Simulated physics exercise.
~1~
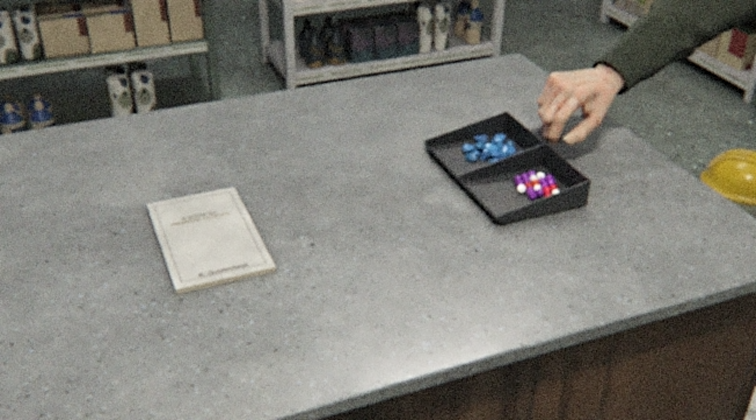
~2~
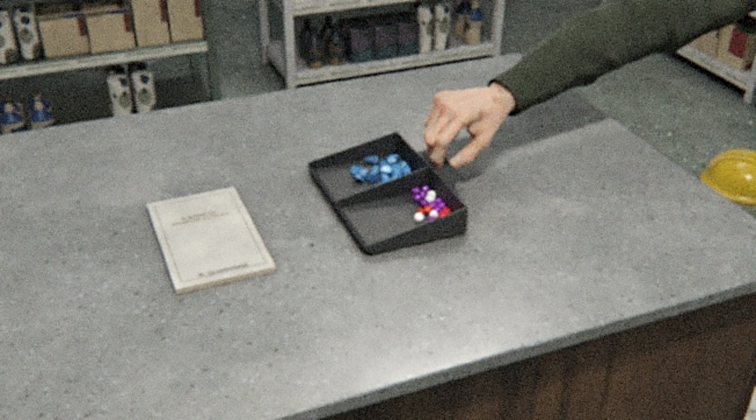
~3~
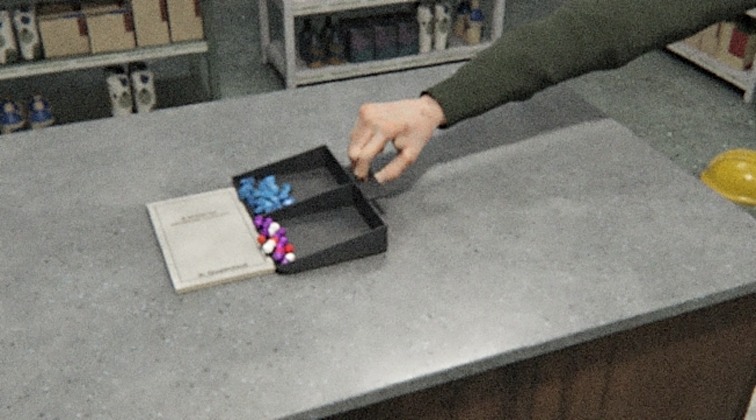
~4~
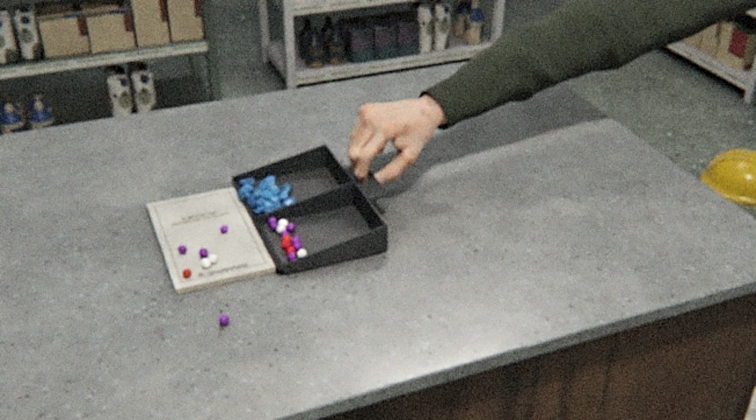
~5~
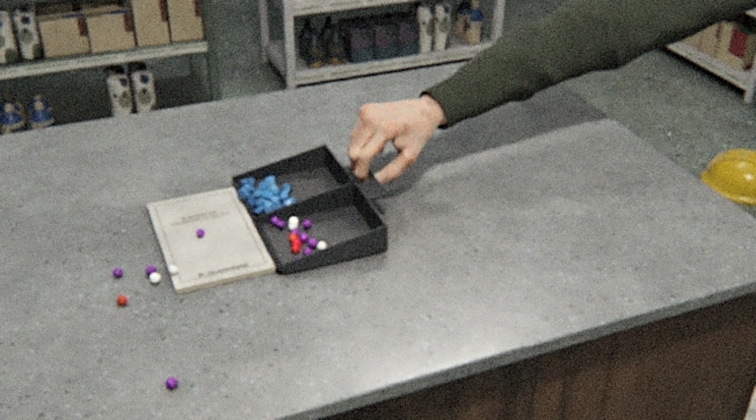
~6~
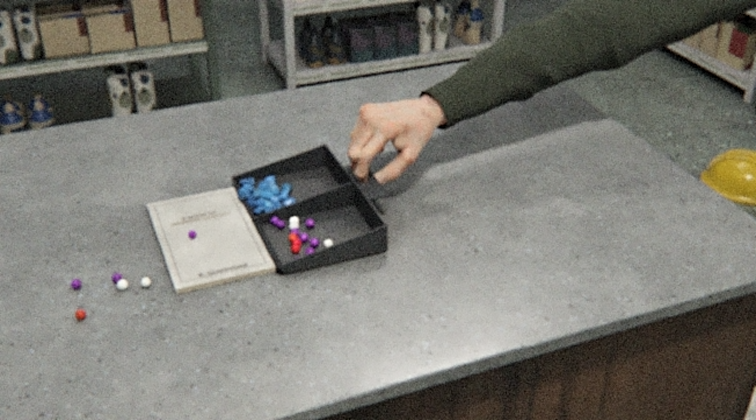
A hand slides a tray left into a thin book, and some mixed beads spill out.
